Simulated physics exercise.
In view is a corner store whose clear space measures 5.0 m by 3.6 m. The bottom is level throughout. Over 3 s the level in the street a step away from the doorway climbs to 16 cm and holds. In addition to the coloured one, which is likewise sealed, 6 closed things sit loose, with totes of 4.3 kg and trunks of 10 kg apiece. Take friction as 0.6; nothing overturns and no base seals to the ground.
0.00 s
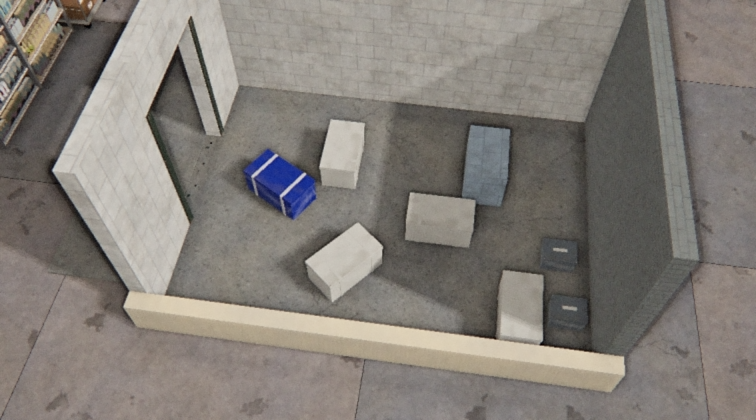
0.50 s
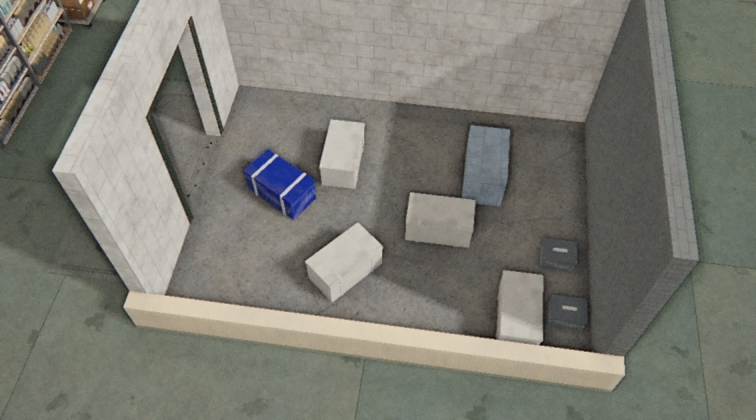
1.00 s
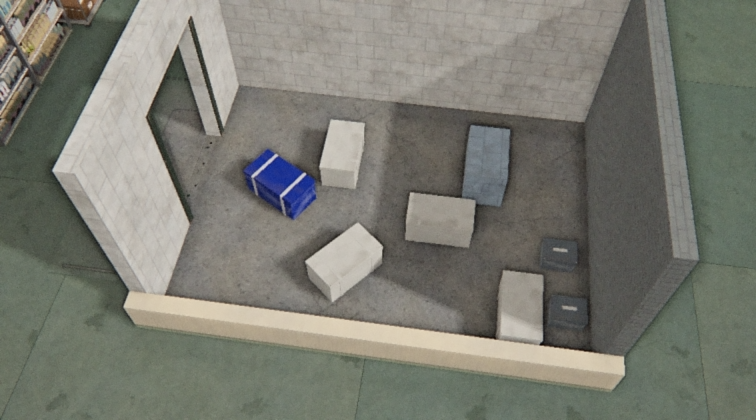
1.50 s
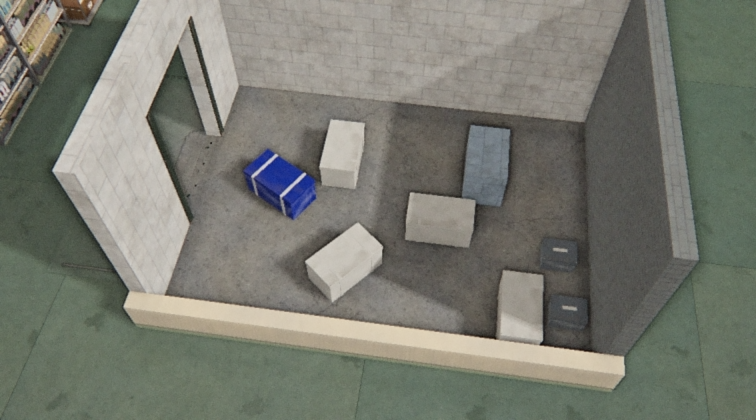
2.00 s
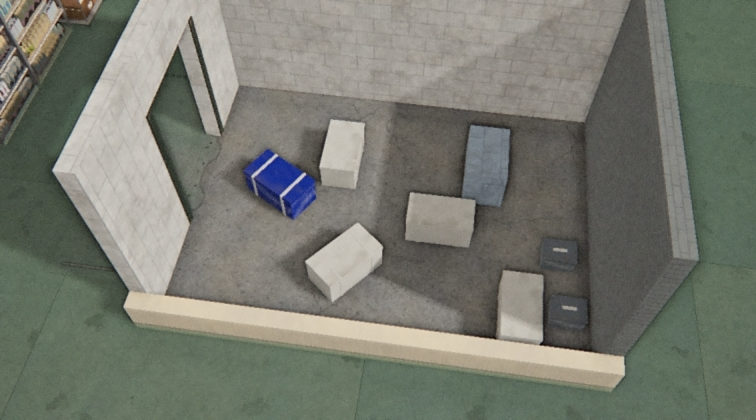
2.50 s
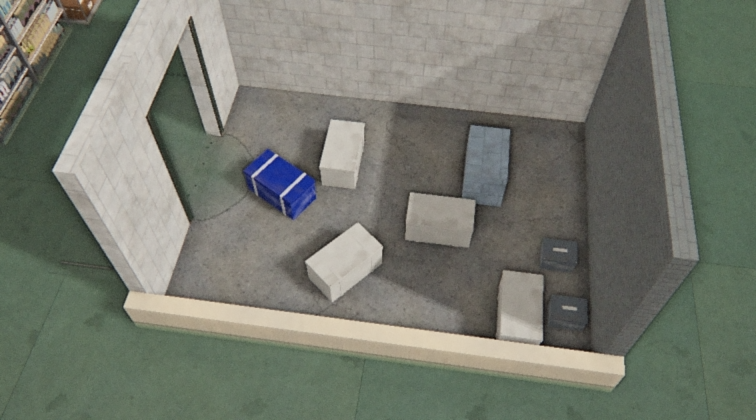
At first, a strapped blue trunk and several pale and dark boxes sit on the dry floor of a walled room, with bare paving outside. Greenish water then covers the paving and deepens in colour, and finally a thin sheet creeps through the left doorway while nothing inside shifts.
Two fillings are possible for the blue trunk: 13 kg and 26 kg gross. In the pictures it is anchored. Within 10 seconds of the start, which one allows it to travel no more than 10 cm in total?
Pretty sure neither figure cuts it.
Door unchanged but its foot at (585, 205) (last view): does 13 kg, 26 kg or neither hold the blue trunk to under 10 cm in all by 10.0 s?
With that change, the small one suffices.
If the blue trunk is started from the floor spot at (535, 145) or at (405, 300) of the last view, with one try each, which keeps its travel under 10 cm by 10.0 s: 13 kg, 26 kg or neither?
At the first spot the heavier mass is required, at the second the heavier mass is required.
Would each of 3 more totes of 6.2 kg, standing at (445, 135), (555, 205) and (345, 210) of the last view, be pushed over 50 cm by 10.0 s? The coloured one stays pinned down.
First: Beyond the limit; second: Inside the limit; third: Inside the limit.
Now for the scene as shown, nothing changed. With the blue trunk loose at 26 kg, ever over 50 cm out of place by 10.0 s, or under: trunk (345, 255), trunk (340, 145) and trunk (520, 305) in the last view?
In order: Above the mark, above the mark, within the mark.
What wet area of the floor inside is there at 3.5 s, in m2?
Some 2.0 m2 of it.
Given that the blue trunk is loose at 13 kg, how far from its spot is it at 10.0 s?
I'd put it at roughly 200 cm.
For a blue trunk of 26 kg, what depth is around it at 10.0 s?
About 5 cm.
After 3.5 s the blue trunk would be 13 cm from its start with 13 kg and 1 cm from its start with 26 kg; 5 cm of water round it then.
After 4.5 s the blue trunk would be 59 cm from its start with 13 kg and 26 cm from its start with 26 kg; 5 cm of water round it then.
After 7.0 s the blue trunk would be 167 cm from its start with 13 kg and 64 cm from its start with 26 kg; 5 cm of water round it then.
After 10.0 s the blue trunk would be 217 cm from its start with 13 kg and 103 cm from its start with 26 kg; 5 cm of water round it then.
